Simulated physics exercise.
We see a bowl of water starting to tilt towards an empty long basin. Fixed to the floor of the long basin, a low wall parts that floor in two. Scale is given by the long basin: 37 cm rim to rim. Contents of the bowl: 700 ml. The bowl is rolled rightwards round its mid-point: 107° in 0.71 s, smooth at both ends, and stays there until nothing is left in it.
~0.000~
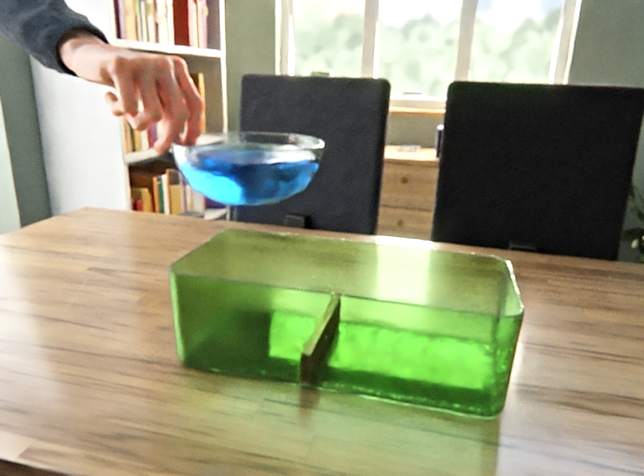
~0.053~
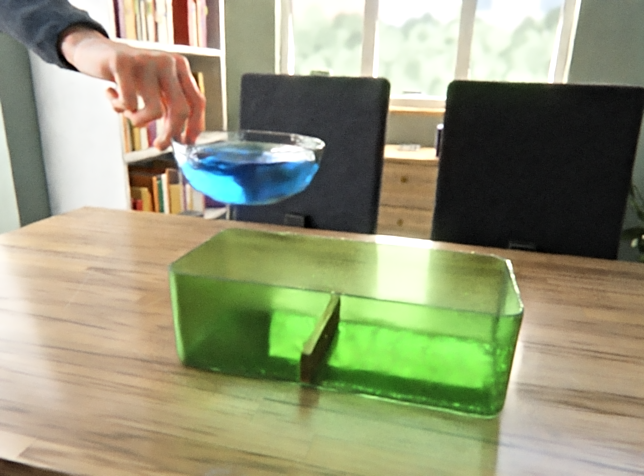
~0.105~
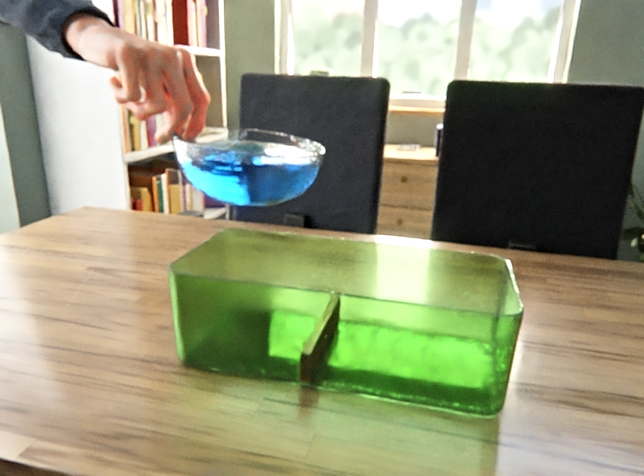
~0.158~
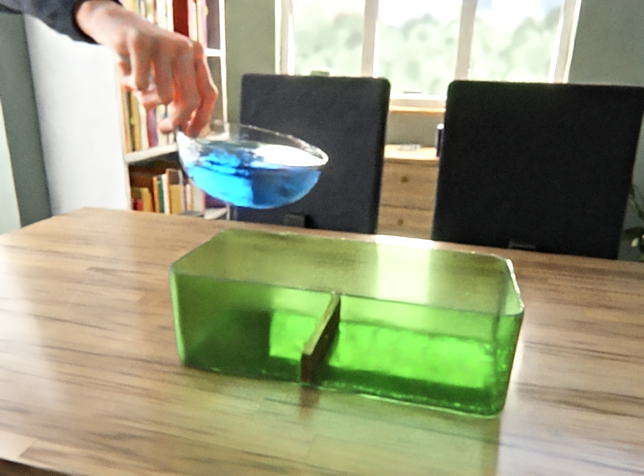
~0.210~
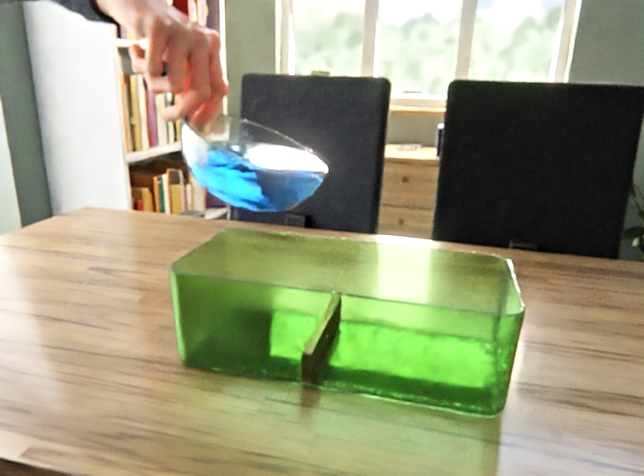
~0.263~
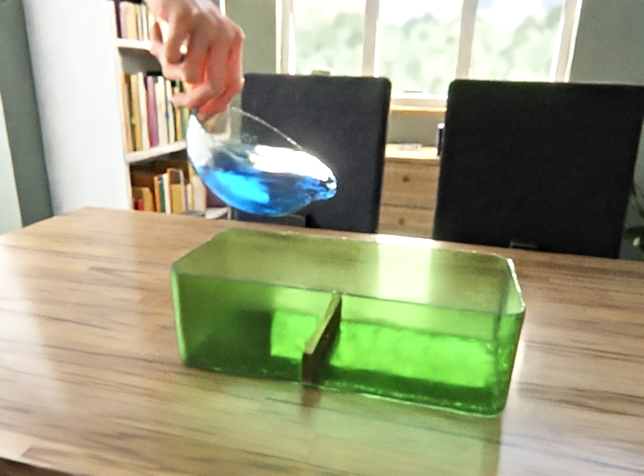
At a wooden table by a window, a hand held a glass bowl of blue liquid above a green, divided basin, keeping it nearly level at first, then steadily tilted it down to the right.
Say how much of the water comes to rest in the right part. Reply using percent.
About 76 per cent comes to rest there.
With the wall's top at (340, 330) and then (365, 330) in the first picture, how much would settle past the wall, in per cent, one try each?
The first gives near 60 per cent and the second near 30 per cent.
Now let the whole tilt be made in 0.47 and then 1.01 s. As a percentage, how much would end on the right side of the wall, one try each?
Respectively about 70 and 80 percent.
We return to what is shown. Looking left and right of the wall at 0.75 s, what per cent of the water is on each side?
I'd say some 22 in a hundred on the left and 76 on the right.
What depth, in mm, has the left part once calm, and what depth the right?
I'd expect close to 6 mm on the left and close to 16 mm on the right.
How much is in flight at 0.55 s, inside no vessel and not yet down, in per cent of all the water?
Near 14 per cent at that moment.
After 0.55 s the tilt is 94° and 7 per cent is still to pour, 10 is left of the wall and 68 right of it.
After 0.75 s the tilt is 107° and 0 per cent is still to pour, 23 is left of the wall and 76 right of it.
After 0.97 s the tilt is 107° and 0 per cent is still to pour, 23 is left of the wall and 77 right of it.
After 1.21 s the tilt is 107° and 0 per cent is still to pour, 23 is left of the wall and 77 right of it.
In the end 23 per cent lies left of the wall, 76 right of it and 1 outside.
